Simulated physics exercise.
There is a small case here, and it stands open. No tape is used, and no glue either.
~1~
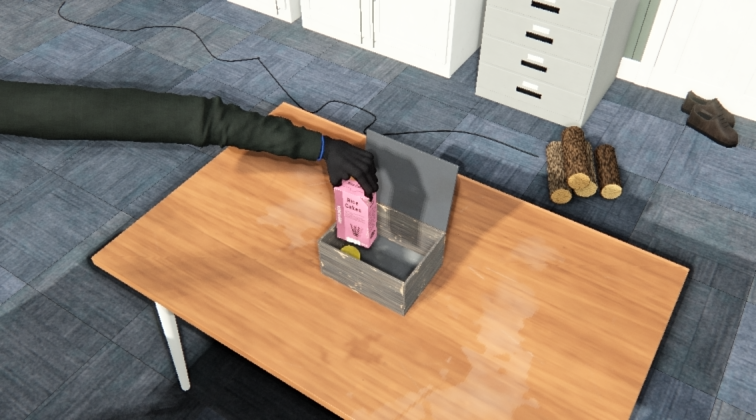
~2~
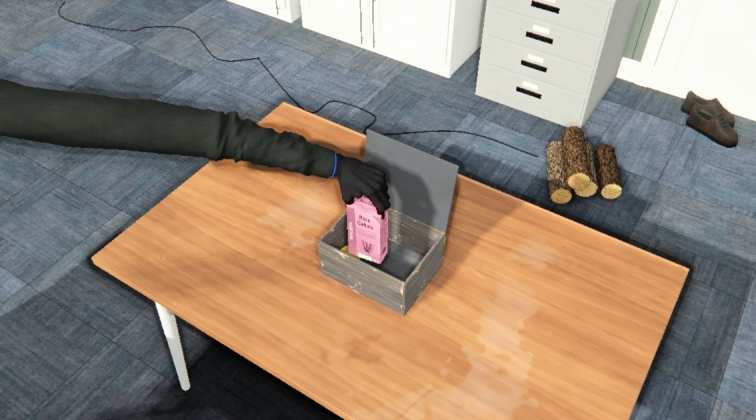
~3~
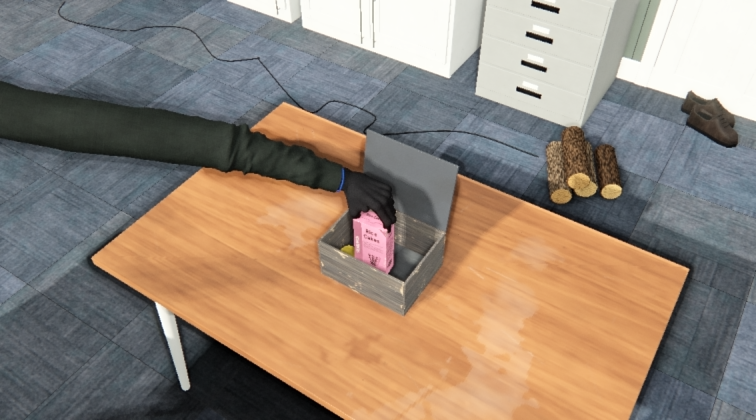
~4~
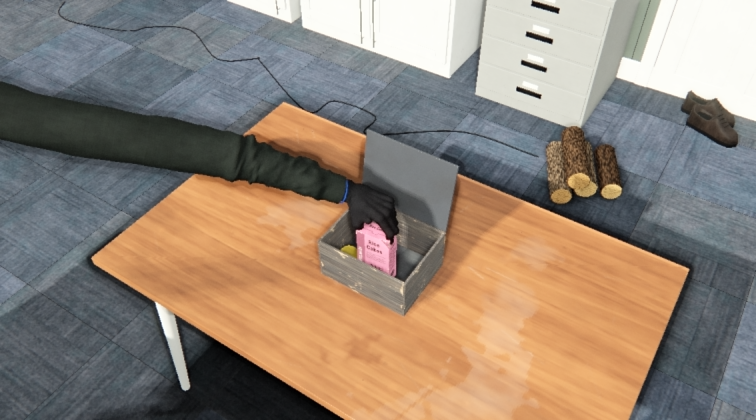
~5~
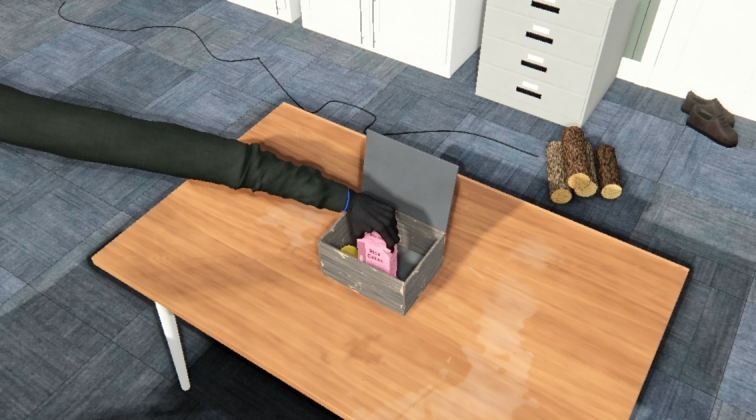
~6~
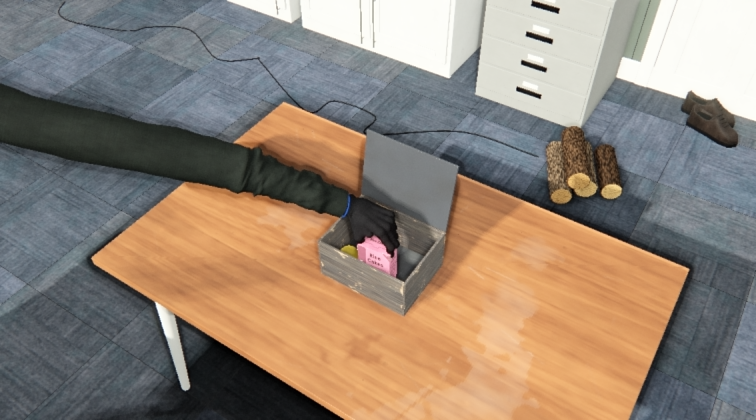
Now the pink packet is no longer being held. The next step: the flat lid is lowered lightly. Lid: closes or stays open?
Stays open.
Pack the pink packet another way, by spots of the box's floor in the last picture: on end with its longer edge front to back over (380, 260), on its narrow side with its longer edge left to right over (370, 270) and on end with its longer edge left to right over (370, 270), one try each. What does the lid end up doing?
First, it stays open; second, it shuts; third, it shuts.
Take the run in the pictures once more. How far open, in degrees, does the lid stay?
Some 20° above the rim.
Then, 1.20 s on from there, lid starting down.
Then, 1.60 s on from there, lid 58° above the rim.
Then, 1.90 s on from there, lid 29° above the rim.
In the end, lid 19° above the rim; both unmoved. At the end, from the last picture's camera, pink packet near (377, 266).
